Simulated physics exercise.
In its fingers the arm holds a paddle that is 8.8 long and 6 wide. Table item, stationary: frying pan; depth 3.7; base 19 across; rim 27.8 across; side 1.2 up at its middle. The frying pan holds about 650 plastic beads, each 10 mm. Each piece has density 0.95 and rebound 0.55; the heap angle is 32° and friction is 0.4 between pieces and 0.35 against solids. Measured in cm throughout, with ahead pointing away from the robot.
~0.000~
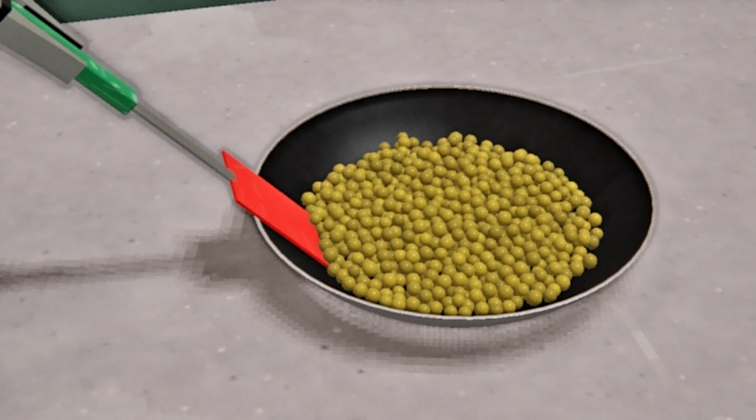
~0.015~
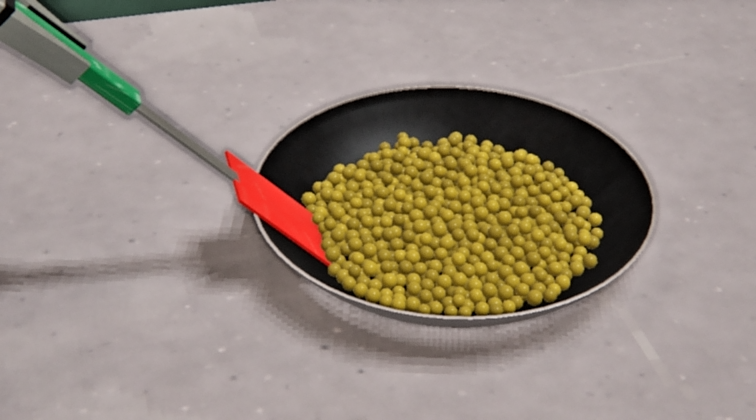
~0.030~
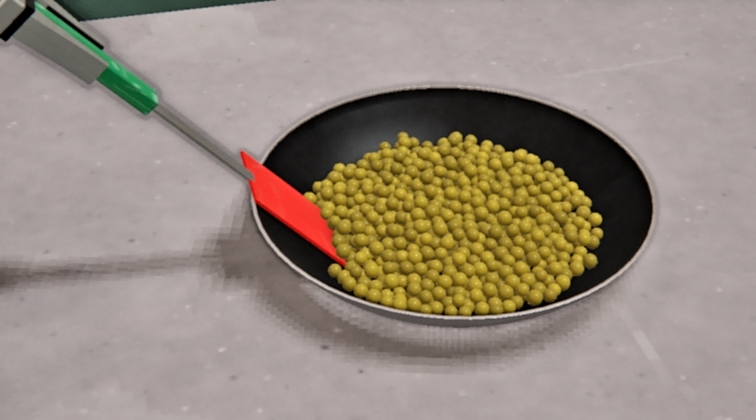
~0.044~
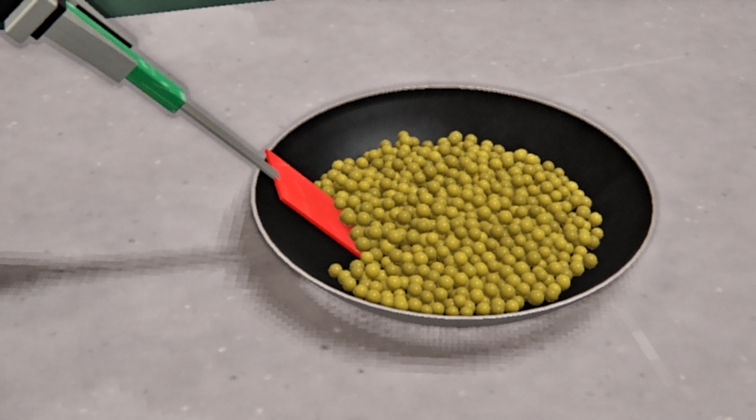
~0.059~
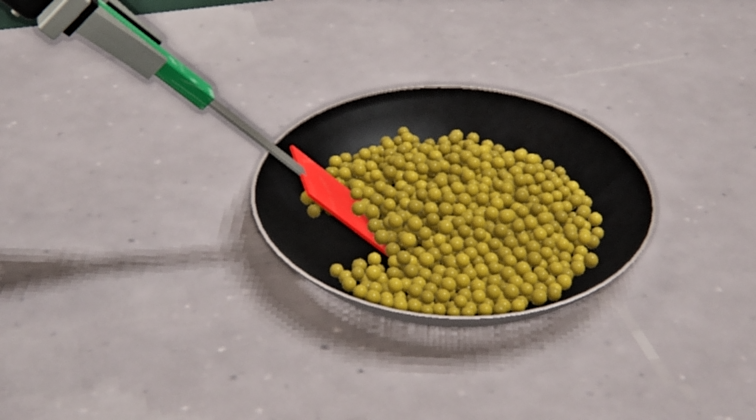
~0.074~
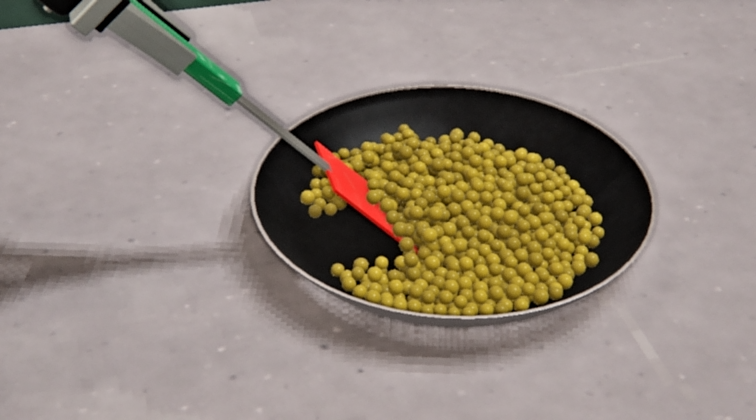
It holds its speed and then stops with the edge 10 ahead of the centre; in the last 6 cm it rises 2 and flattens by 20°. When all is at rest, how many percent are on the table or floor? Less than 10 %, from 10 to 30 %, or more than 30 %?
From 10 to 30 %.
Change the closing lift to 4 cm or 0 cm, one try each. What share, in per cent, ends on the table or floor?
It works out to some 15 per cent for the first setting and some 10 per cent for the second.
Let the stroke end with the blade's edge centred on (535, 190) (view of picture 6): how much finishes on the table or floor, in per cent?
Estimate: Approx. 5 %.
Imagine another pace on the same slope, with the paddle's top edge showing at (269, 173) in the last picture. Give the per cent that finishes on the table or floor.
I'd say around 0 per cent.
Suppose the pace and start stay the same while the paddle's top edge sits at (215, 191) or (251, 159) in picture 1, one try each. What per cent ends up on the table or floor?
First try around 15 percent, second around 20 percent.
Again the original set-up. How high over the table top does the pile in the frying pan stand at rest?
Near 4.0 centimetres high.
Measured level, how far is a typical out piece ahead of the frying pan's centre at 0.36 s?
That distance is around 20 cm.
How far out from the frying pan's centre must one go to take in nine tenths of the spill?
Distance from centre: Approx. 55 cm.
After 0.11 s, sloping 48°, highest piece 7 above the table; 653 in the frying pan.
After 0.15 s, sloping 43°, highest piece 8 above the table; 653 in the frying pan.
After 0.36 s, sloping 28°, highest piece 5 above the table; 544 in the frying pan, 104 on the table or floor, 5 on the blade or in flight.
After 1.41 s, sloping 28°, highest piece 4 above the table; 543 in the frying pan, 110 on the table or floor.
In the end, 543 in the frying pan, 110 on the table or floor. That is 17 % on the table or floor.
